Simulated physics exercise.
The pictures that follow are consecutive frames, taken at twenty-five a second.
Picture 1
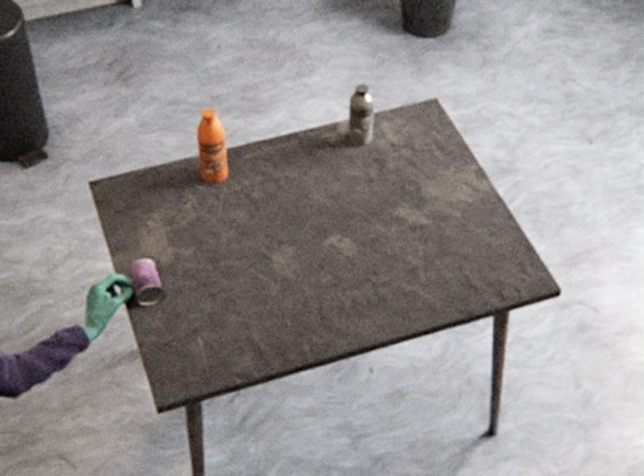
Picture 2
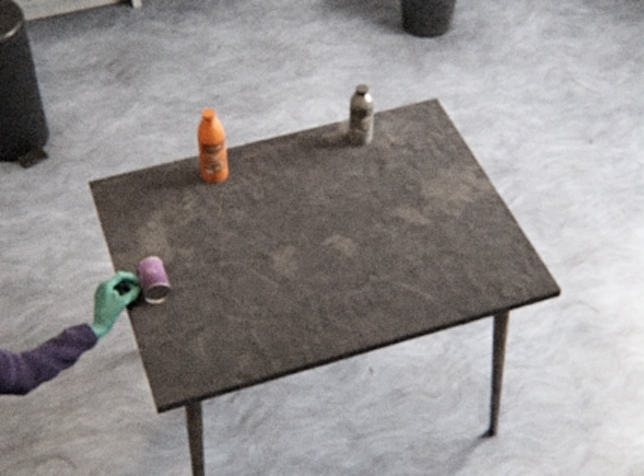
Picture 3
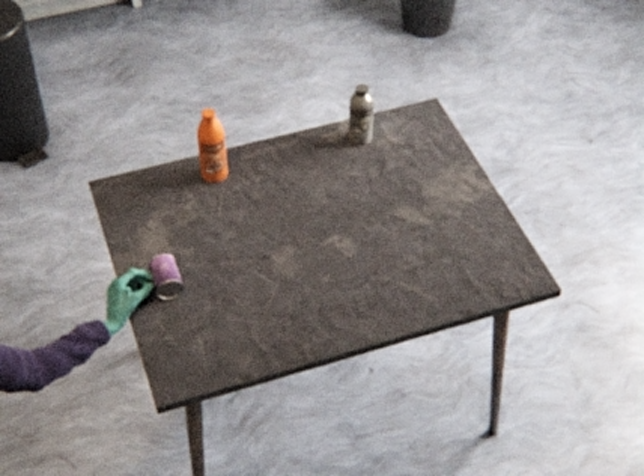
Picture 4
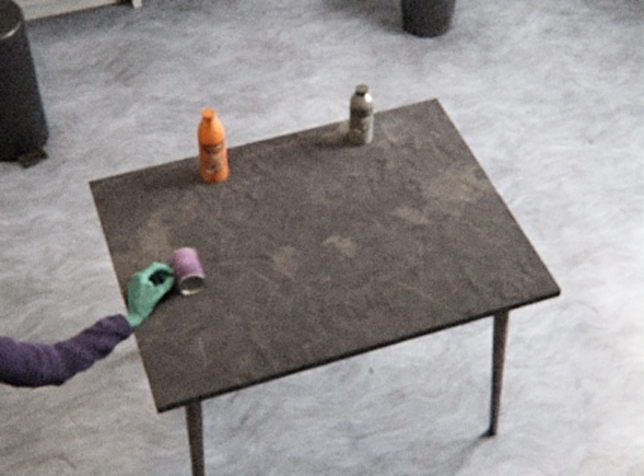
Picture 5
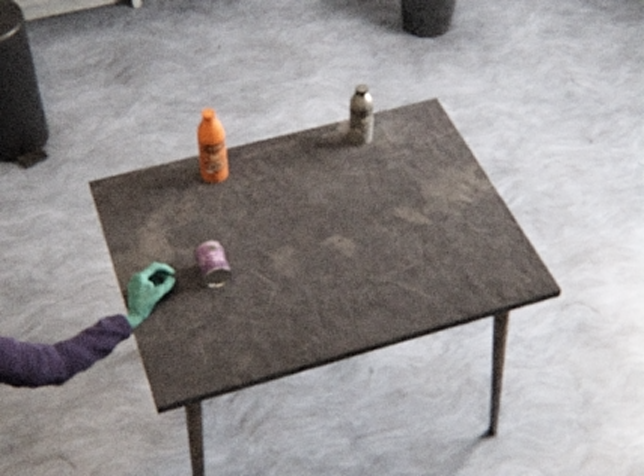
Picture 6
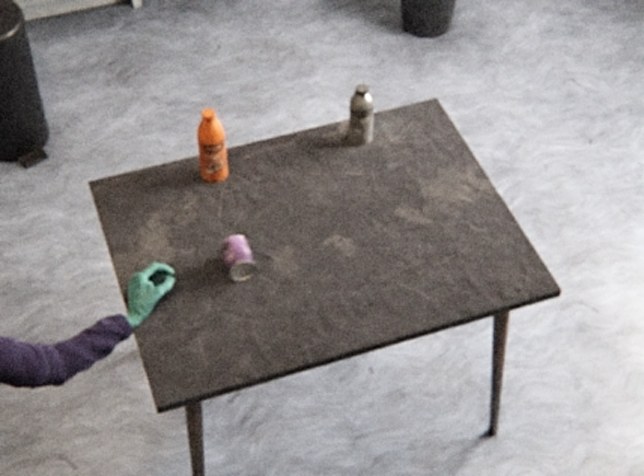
At the start, a green-gloved hand is at a purple tin lying on its side near the left edge of a dark table, with an orange bottle and a grey bottle at the back. The hand pushes the tin rightward, then stays behind as the tin rolls farther right across the tabletop.
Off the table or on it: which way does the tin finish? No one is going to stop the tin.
Off the table.
Then, 0.20 s later than the last frame, purple tin moved well along near (356, 226).
Then, 0.50 s later than the last frame, purple tin now off the table.
Then, 0.90 s later than the last frame, things are still on the move.
When it is over, off the table, purple tin.
